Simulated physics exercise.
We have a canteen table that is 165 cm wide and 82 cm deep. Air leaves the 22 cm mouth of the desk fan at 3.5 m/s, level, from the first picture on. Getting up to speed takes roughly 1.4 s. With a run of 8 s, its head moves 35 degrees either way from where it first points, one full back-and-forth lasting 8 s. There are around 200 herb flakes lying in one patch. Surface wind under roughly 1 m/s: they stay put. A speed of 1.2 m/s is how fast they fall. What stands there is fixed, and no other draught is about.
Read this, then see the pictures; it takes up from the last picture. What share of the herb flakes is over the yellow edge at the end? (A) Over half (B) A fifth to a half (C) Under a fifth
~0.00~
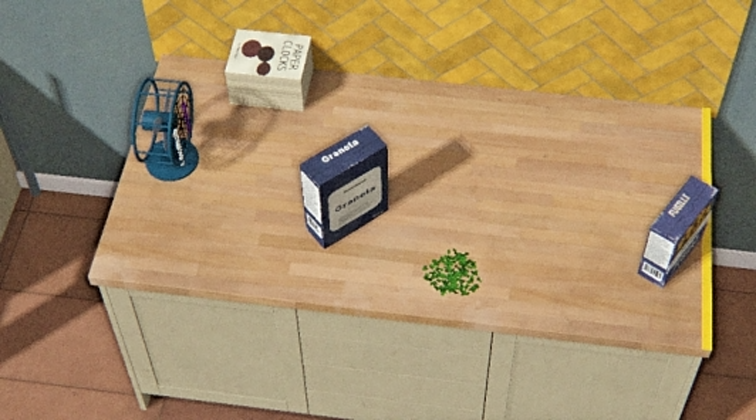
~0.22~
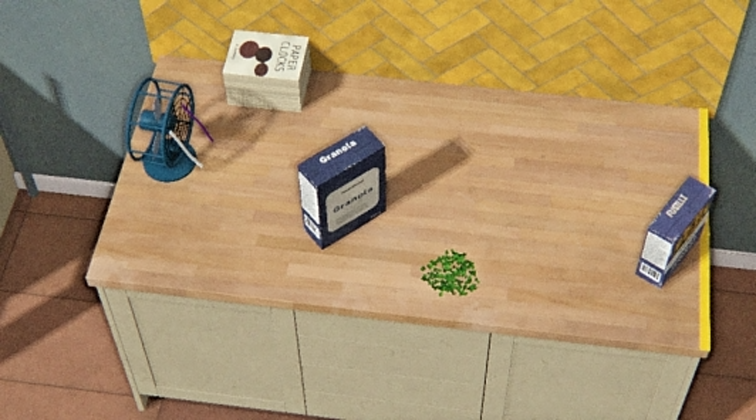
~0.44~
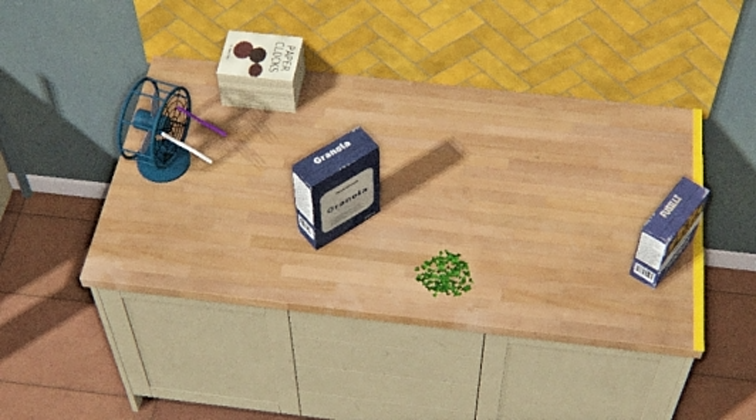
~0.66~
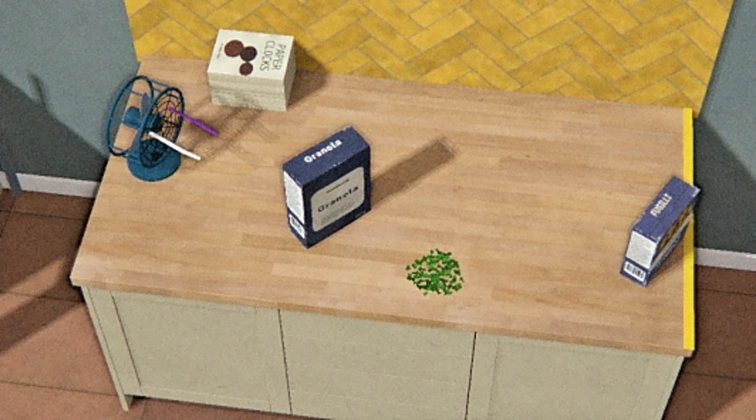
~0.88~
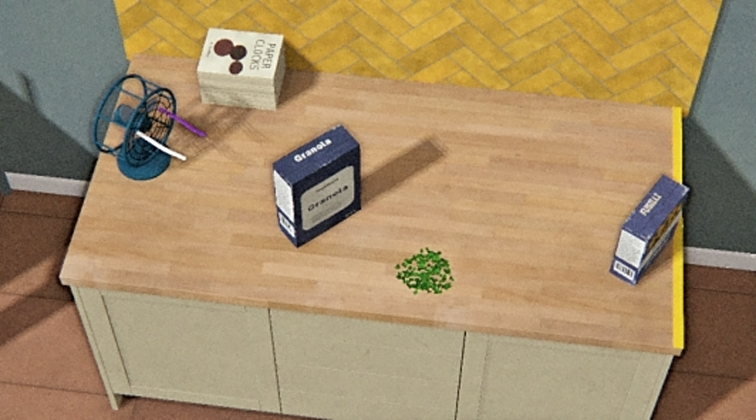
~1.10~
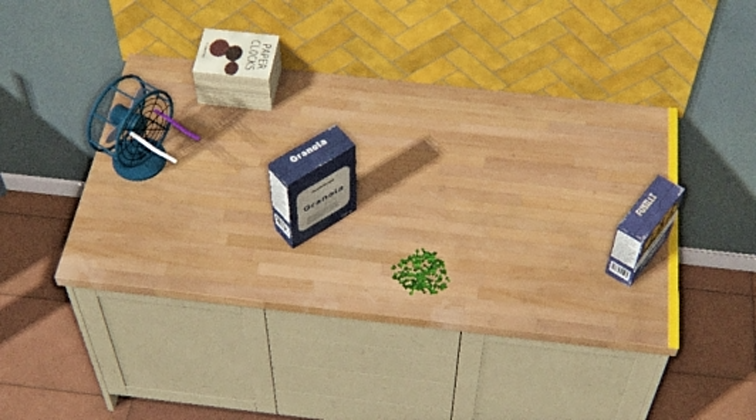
Under a fifth (C).
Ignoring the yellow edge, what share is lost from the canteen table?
About 0 %.
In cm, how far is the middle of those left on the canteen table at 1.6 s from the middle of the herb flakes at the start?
It comes to near 0 cm.
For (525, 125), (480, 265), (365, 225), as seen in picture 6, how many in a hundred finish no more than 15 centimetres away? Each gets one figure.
Taking the spots one by one, around 0 %, 30 % and 1 %.
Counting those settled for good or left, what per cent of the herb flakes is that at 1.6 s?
About 40 per cent.
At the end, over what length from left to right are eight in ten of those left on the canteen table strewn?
About 10 cm.
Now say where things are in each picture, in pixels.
In the first frame, the middle of the herb flakes is near (455, 275), none has stirred yet and the mouth of the desk fan is at (163, 122).
In the second frame, the middle of the herb flakes is near (453, 276), none has stirred yet and the yellow edge is centred on (709, 222).
In the third frame, the middle of the herb flakes is near (447, 276), none has stirred yet, the top of a carton is at (336, 156) and the top of a carton is at (676, 209).
In the fourth frame, the middle of the herb flakes is near (438, 275), none has stirred yet and the head of the desk fan has turned about 17 degrees towards the front.
In the fifth frame, the middle of the herb flakes is near (428, 274) and none has stirred yet.
In the sixth frame, the middle of the herb flakes is near (423, 275), none has stirred yet and the head of the desk fan has turned about 27 degrees towards the front.
After 1.6 s, 0 % are over the yellow edge; the middle of those left on the top is near (423, 275); 40 % are gone or lie where they will stay.
After 2.6 s, 0 % are over the yellow edge; the middle of those left on the top is near (423, 275); 40 % are gone or lie where they will stay.
After 4.4 s, 0 % are over the yellow edge; the middle of those left on the top is near (423, 275); 50 % are gone or lie where they will stay.
After 8.0 s, at the end, 0 % are over the yellow edge; the middle of those left on the top is near (423, 275).
